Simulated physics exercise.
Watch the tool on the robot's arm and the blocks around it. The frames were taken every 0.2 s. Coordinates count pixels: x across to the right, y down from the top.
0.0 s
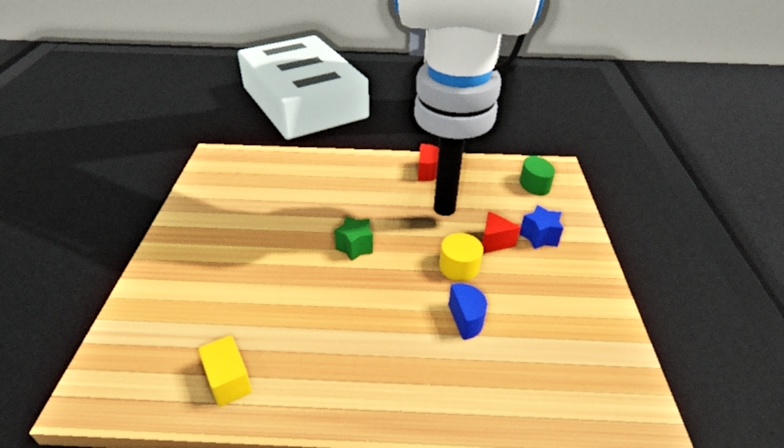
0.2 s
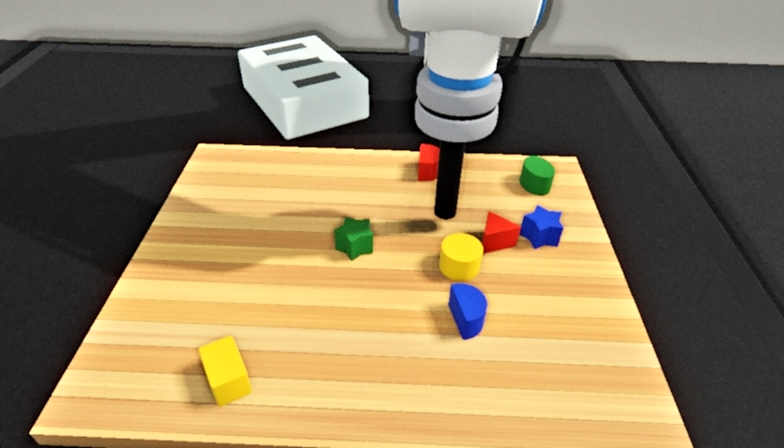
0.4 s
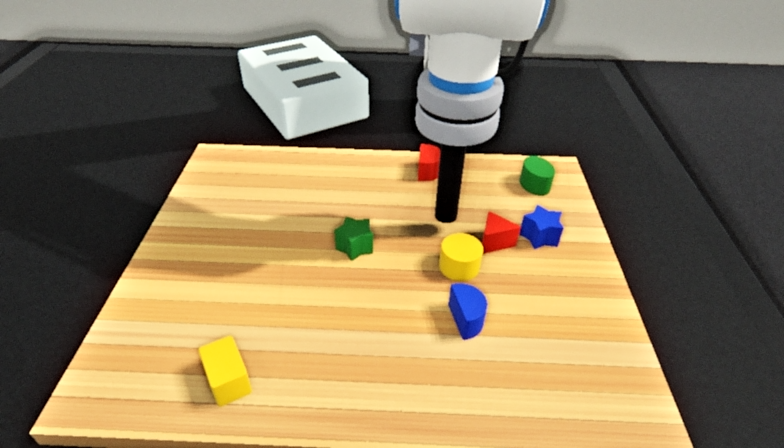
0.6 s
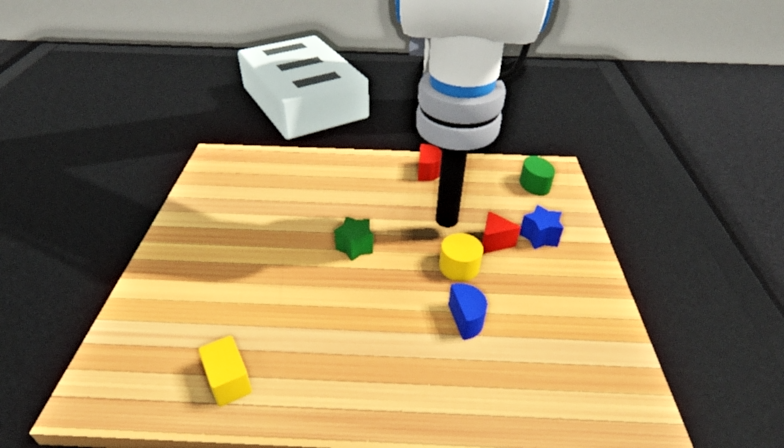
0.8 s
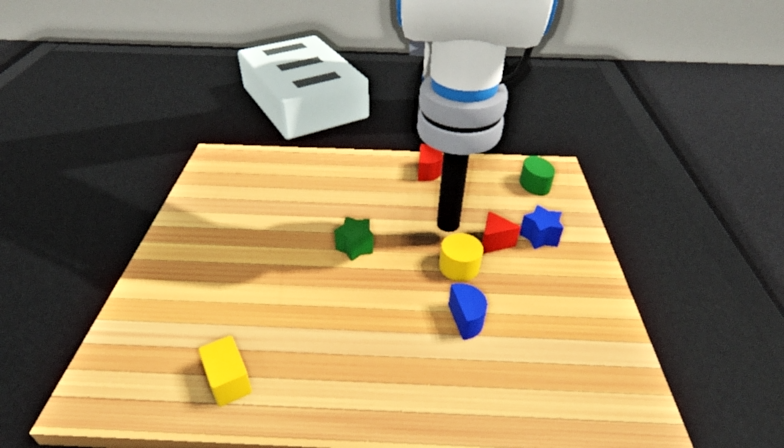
The video shows a robot arm with a black rod above a wooden board of red, yellow, green and blue blocks. The rod moves slightly toward the yellow round block while all the blocks stay still.
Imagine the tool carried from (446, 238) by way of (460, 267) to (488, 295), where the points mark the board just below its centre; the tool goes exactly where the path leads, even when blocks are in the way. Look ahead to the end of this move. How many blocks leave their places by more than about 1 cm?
Count: 2.
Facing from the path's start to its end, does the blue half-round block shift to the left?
No, it doesn't check out.
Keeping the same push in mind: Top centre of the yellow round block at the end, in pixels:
It ends at (487, 301).
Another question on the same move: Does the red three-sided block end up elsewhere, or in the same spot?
It is still on its spot.
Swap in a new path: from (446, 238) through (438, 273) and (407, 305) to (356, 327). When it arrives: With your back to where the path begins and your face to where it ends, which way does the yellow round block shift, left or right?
Facing the way the path runs, start to end, you'll find the yellow round block has shifted left.
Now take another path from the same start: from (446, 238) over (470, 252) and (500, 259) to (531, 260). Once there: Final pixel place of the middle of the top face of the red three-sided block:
I'd guess (521, 223).
On the path given first. Halfway along, tool at (462, 254); yellow round block at (473, 271); blue half-round block at (471, 303).
At the end, tool at (491, 282); yellow round block at (487, 301); blue half-round block at (469, 330); red three-sided block still.
